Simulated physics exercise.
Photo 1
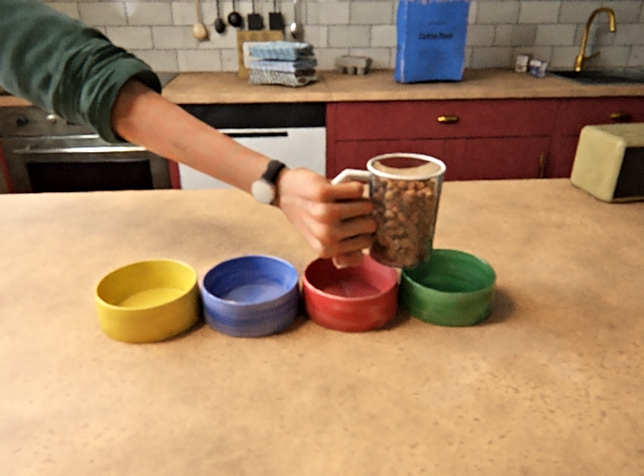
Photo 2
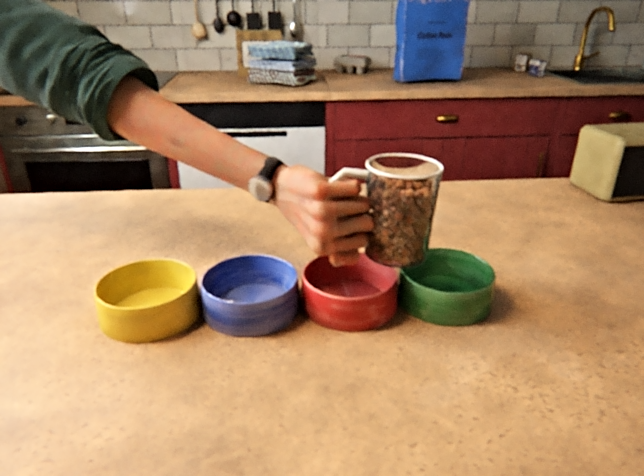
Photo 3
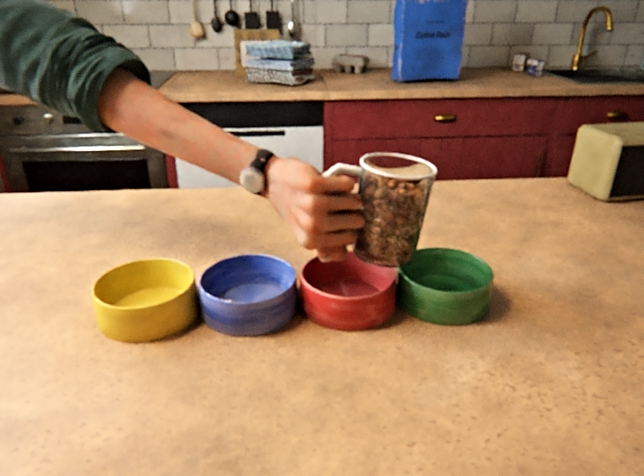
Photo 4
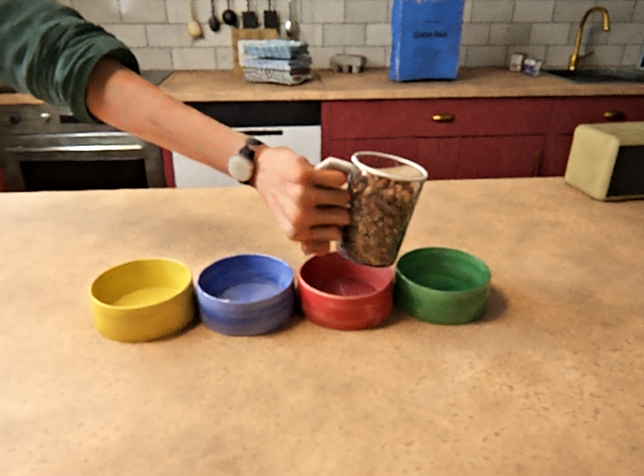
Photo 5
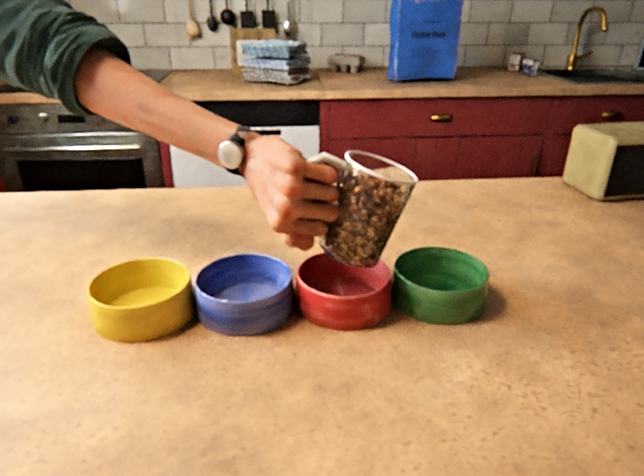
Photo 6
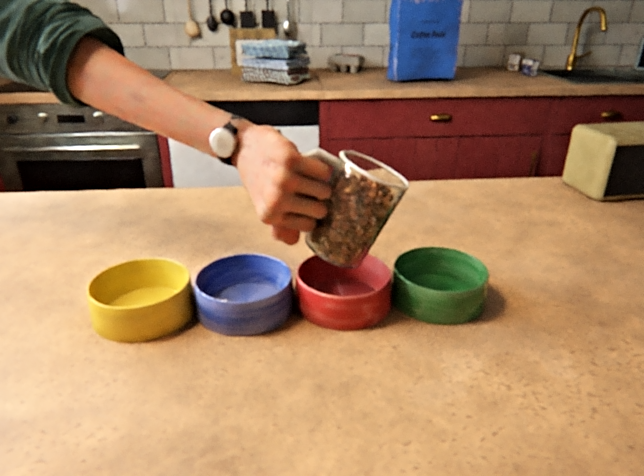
A hand in a dark green sleeve and wristwatch, reaching in from the upper left, holds a clear cup of brown cereal pieces above a kitchen counter, seen from the front and slightly above. Yellow, blue, red and green bowls sit in a row from left to right, with red cabinets behind. The cup shifts slightly left above the red bowl while tilting gradually rightward, and the view drifts very slightly.
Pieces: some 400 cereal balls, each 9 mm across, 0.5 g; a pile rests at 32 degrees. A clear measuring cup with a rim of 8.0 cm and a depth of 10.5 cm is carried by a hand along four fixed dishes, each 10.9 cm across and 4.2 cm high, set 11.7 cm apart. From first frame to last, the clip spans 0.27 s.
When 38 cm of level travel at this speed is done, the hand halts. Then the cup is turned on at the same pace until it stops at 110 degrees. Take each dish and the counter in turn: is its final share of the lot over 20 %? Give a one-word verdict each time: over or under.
Verdicts: Red under, blue over, green under, yellow over, counter under.
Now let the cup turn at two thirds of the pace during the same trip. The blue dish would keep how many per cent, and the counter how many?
Blue 10, counter 0.
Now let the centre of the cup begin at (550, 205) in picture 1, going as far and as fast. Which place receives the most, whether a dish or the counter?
Result - top receiver is red.
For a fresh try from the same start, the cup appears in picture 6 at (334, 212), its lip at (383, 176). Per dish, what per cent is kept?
The red dish keeps 0, the blue dish 0, the green dish 0 and the yellow dish 100.
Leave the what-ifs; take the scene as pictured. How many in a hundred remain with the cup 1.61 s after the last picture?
It comes out close to 10 per cent.
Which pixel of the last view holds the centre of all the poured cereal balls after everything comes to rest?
Once everything settles, the centre is around (211, 297).
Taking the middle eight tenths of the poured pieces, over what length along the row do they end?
Roughly 16 centimetres.
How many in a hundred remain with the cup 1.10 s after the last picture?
Load share: Near 35 percent.
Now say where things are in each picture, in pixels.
The first picture shows cup at (403, 211), tilt 0 degrees, lip at (443, 165), moved 0.0 cm; middle of the pieces at (404, 214); green dish at (448, 270); red dish at (351, 274); blue dish at (250, 278); yellow dish at (147, 283).
The second picture shows cup at (400, 211), tilt 1 degrees, lip at (440, 166), moved 0.3 cm; middle of the pieces at (400, 214).
The third picture shows cup at (391, 210), tilt 6 degrees, lip at (434, 168), moved 1.1 cm; middle of the pieces at (391, 214).
The fourth picture shows cup at (377, 210), tilt 12 degrees, lip at (425, 173), moved 2.3 cm; middle of the pieces at (377, 214).
The fifth picture shows cup at (365, 211), tilt 18 degrees, lip at (415, 178), moved 3.6 cm; middle of the pieces at (364, 214).
The sixth picture shows cup at (353, 211), tilt 25 degrees, lip at (407, 183), moved 4.8 cm; middle of the pieces at (353, 214); green dish at (441, 268); red dish at (344, 272); blue dish at (244, 277); yellow dish at (140, 281).
Then, 0.66 s after the last picture, tilt 104 degrees; cup holds 90 %, blue 5 %.
Then, 1.10 s after the last picture, tilt 110 degrees; cup holds 35 %, blue 50 %, yellow 10 %.
Then, 1.61 s after the last picture, tilt 110 degrees; cup holds 10 %, blue 50 %, yellow 30 %.
In the end, red 0 %, blue 50 %, green 0 %, yellow 40 %, counter 5 %.
